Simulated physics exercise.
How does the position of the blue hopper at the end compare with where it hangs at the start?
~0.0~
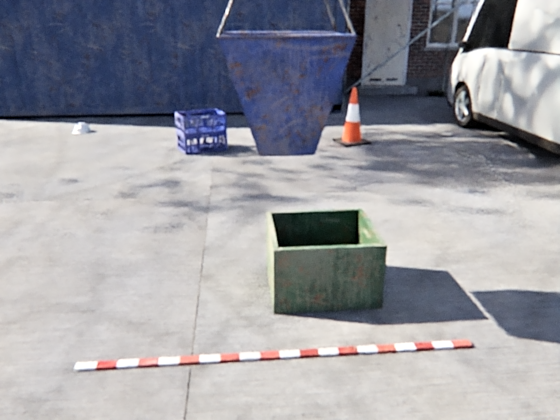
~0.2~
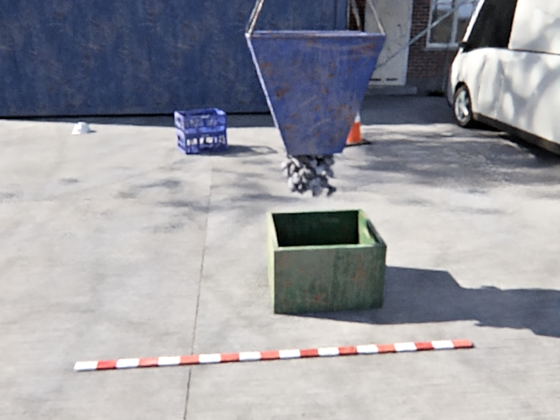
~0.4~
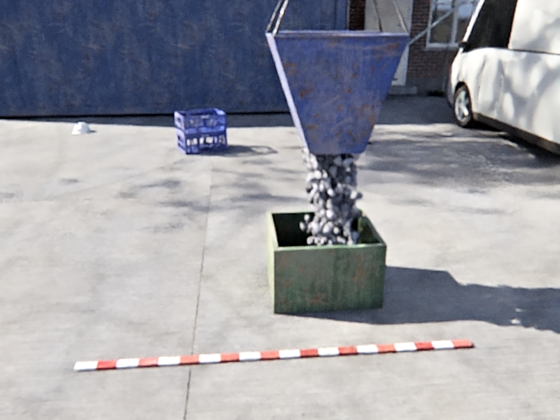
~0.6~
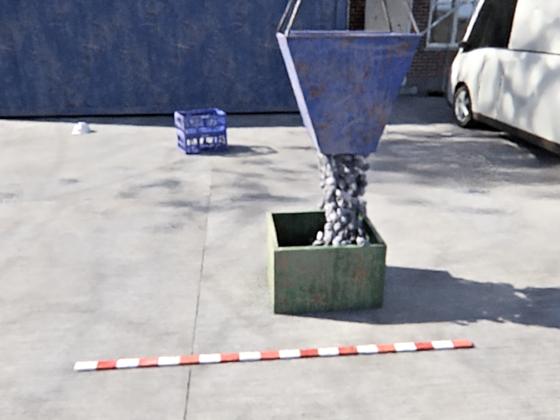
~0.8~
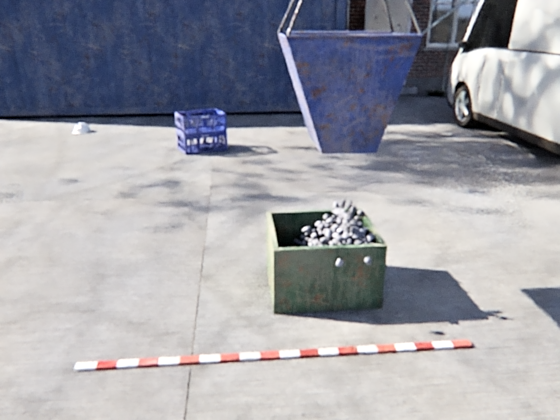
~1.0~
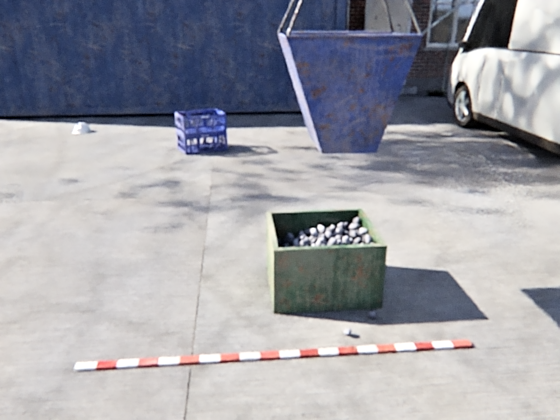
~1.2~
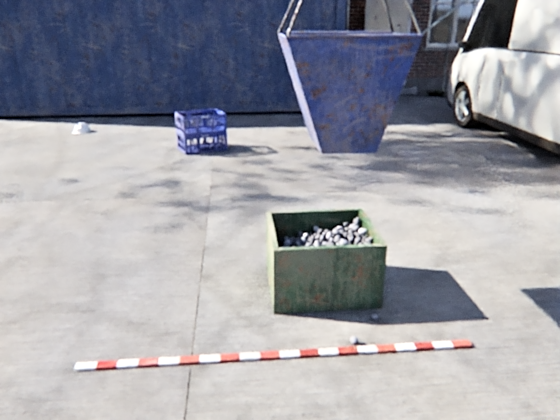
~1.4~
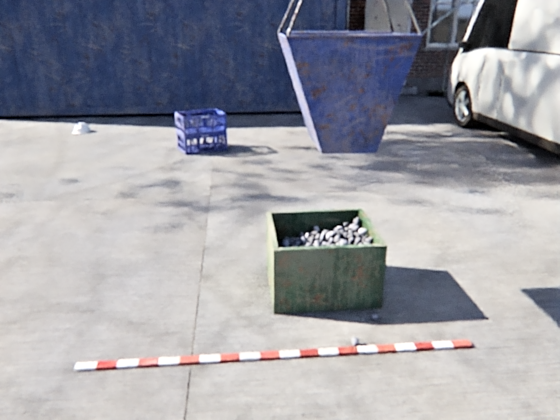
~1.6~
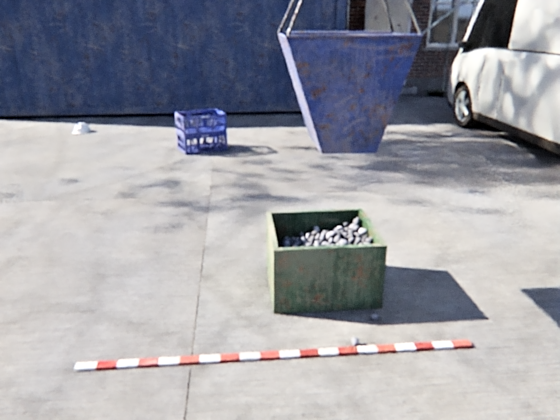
It ends up further to the right, hanging above the right part of the green bin and in front of the orange cone, whereas at the start it hangs to the left of the cone.
A large blue hopper hangs from lines above a sunlit concrete yard, seen from slightly above, with a green open bin below and a red and white staff lying in front. A blue crate, an orange cone, a dark blue wall and a white vehicle stand behind. The hopper swings rightwards and grey stones start dropping from its bottom. They pour into the bin as it slows and stops, hiding the cone. The last stones heap up and settle, while a couple tumble over the front towards the staff. Finally the hopper hangs empty and nearly all the stones rest in the bin, piled highest at the right.
